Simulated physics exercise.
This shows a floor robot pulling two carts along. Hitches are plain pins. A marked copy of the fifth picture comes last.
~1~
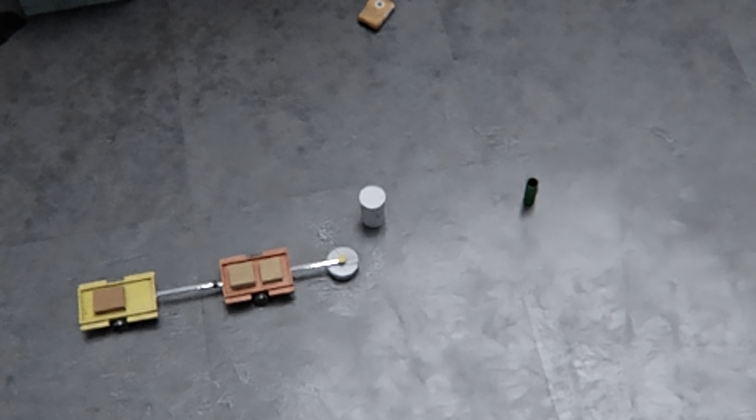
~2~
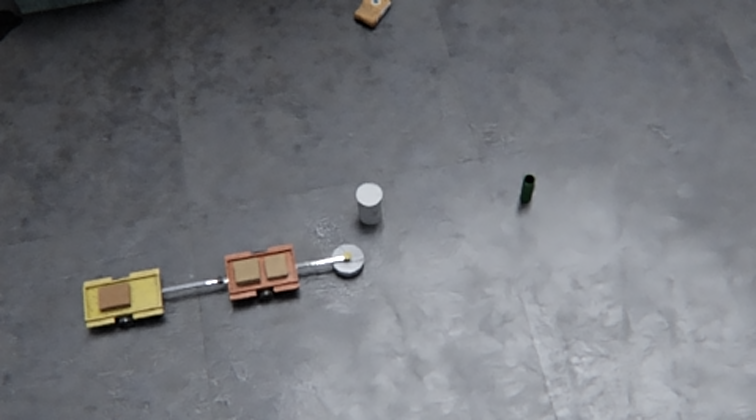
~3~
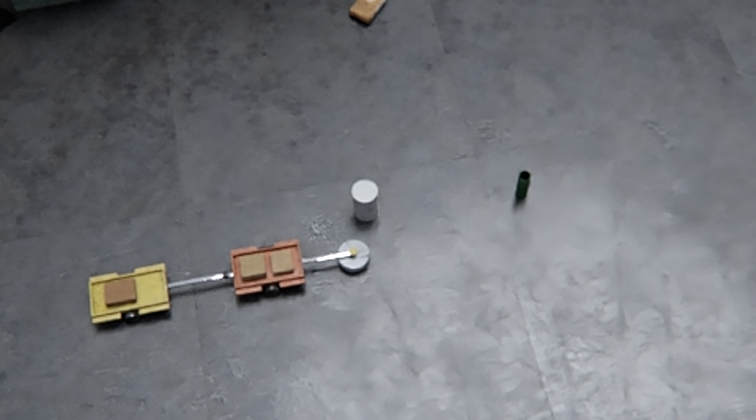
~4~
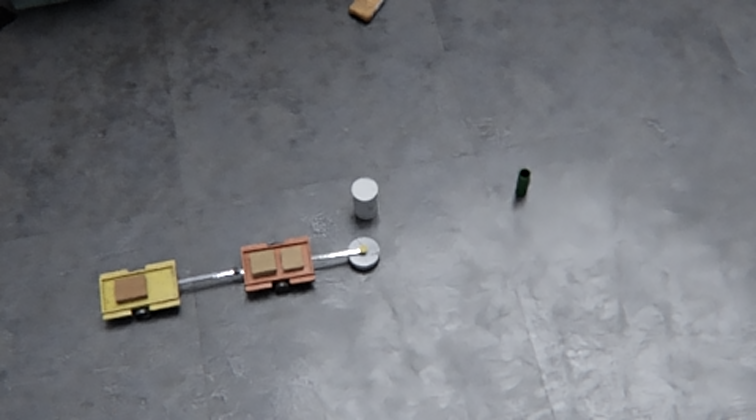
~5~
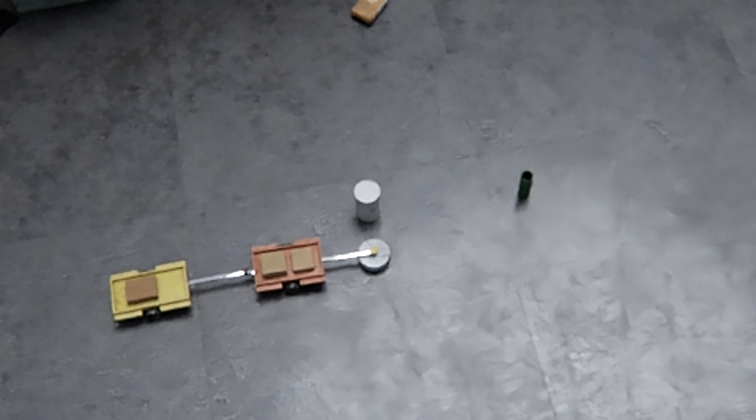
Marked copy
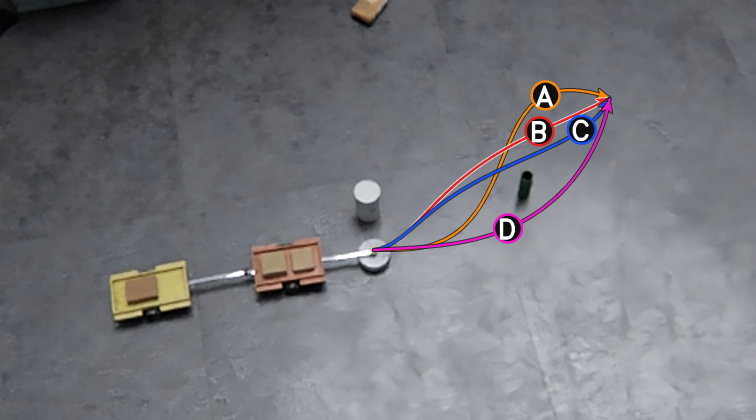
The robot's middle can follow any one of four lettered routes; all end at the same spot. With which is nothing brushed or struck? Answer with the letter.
Take A.
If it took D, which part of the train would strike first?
It is the orange cart.
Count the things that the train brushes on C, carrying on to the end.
It touches two.
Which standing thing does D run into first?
First the green post.
On the marked copy, A from (374, 250) via (500, 166) to (610, 98); B from (374, 250) via (484, 162) to (610, 98); C from (374, 250) via (495, 172) to (610, 98); D from (374, 250) via (533, 215) to (609, 99).
With A. Early on, robot (479, 211), last cart (271, 270).
Further on, robot (523, 119), last cart (378, 242).
At the end, robot (608, 103), last cart (442, 193); nothing has been touched.
As for the rest, B meets the white drum; C meets the white drum and green post; D meets the green post.
